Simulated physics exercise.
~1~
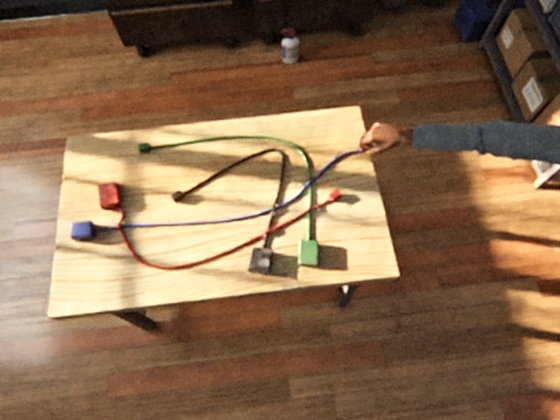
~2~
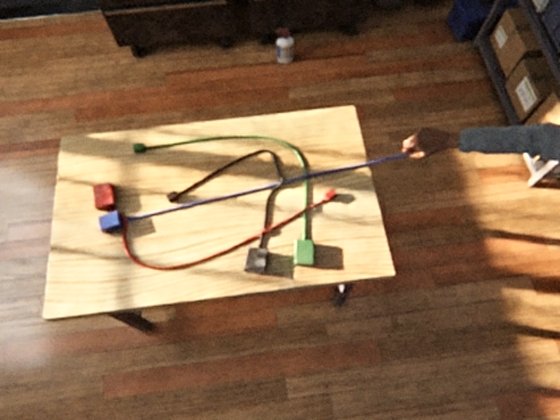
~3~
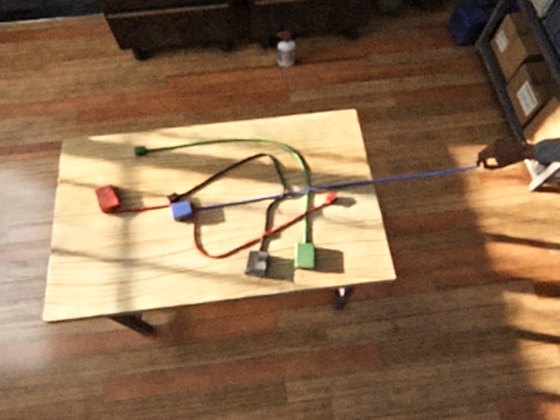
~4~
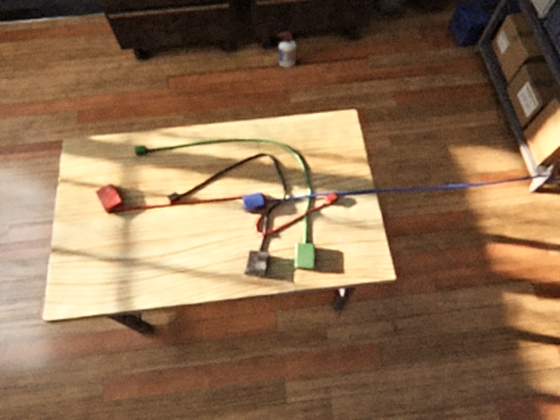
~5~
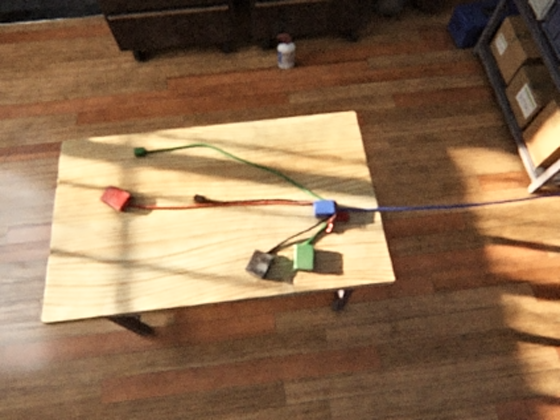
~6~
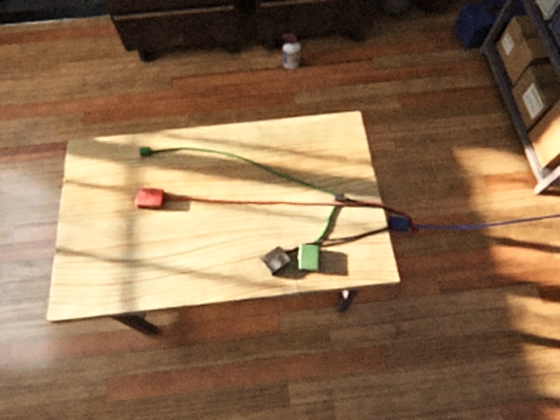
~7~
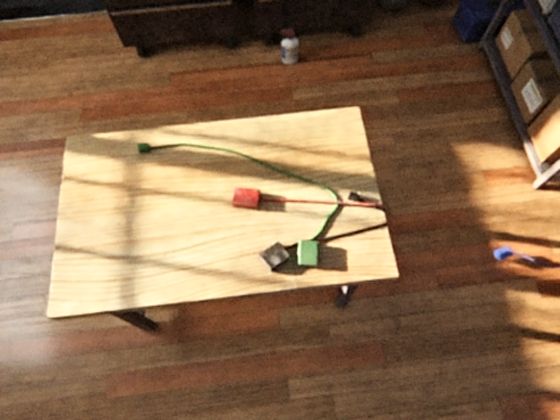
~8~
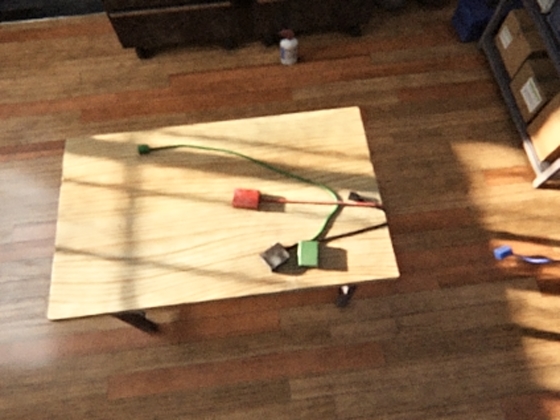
To begin with, four cords with small box-like chargers, blue, red, green and black, lie tangled across a light wooden table while a hand at the right grips the blue one. The hand pulls it rightwards, drawing the blue charger across the tabletop. As it nears the right side, the black cord's plug and the red cord get dragged along. The blue charger then slides over the edge, and the red charger follows partway across the table. Finally the blue lead is off the table, the red charger rests near the middle, and the green charger has stayed put.
